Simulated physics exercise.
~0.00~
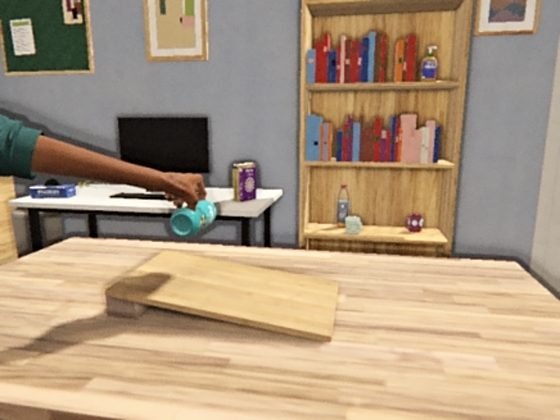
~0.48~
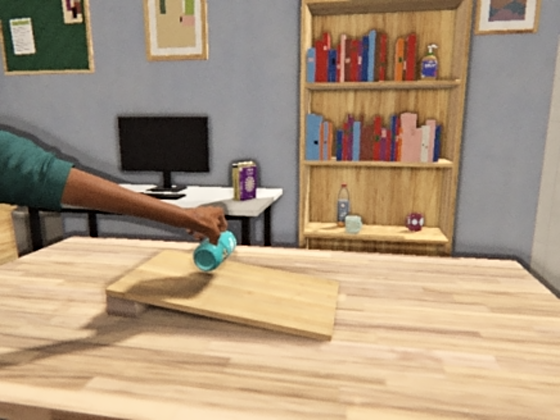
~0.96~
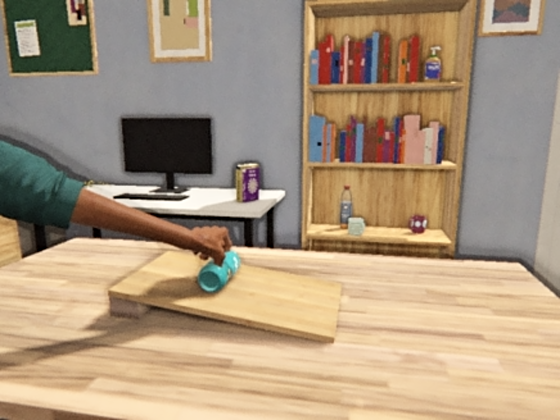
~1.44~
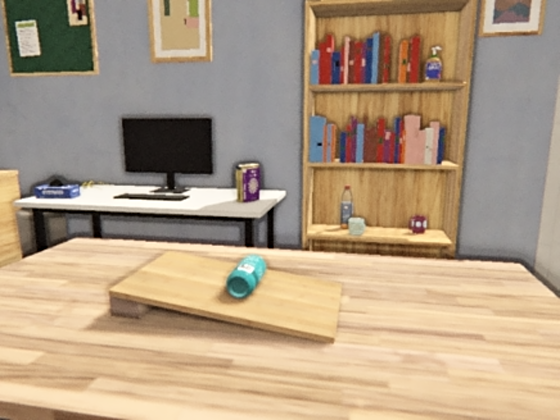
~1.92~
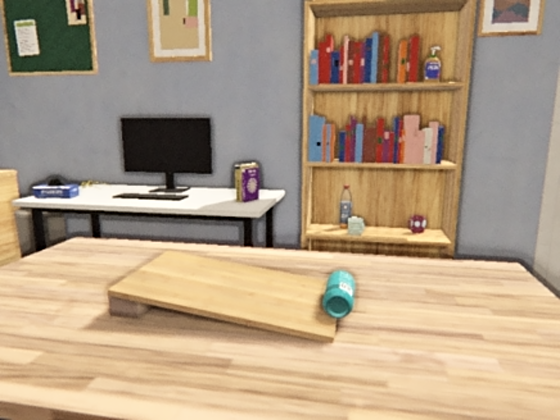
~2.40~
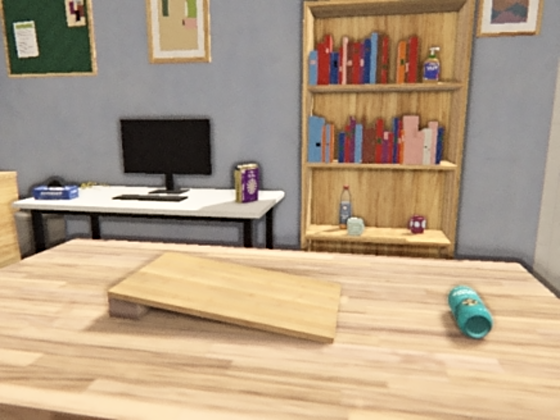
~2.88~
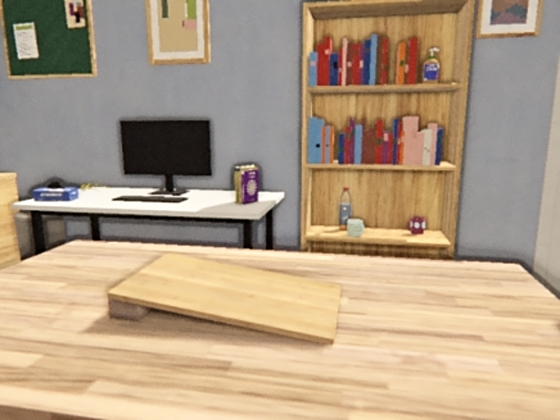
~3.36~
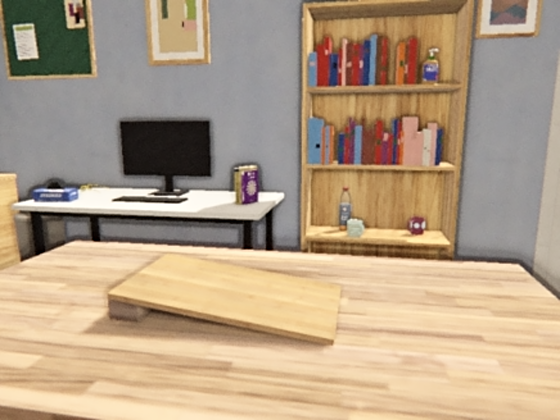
A turquoise can, released by a hand, rolls down a tilted board and out of view.
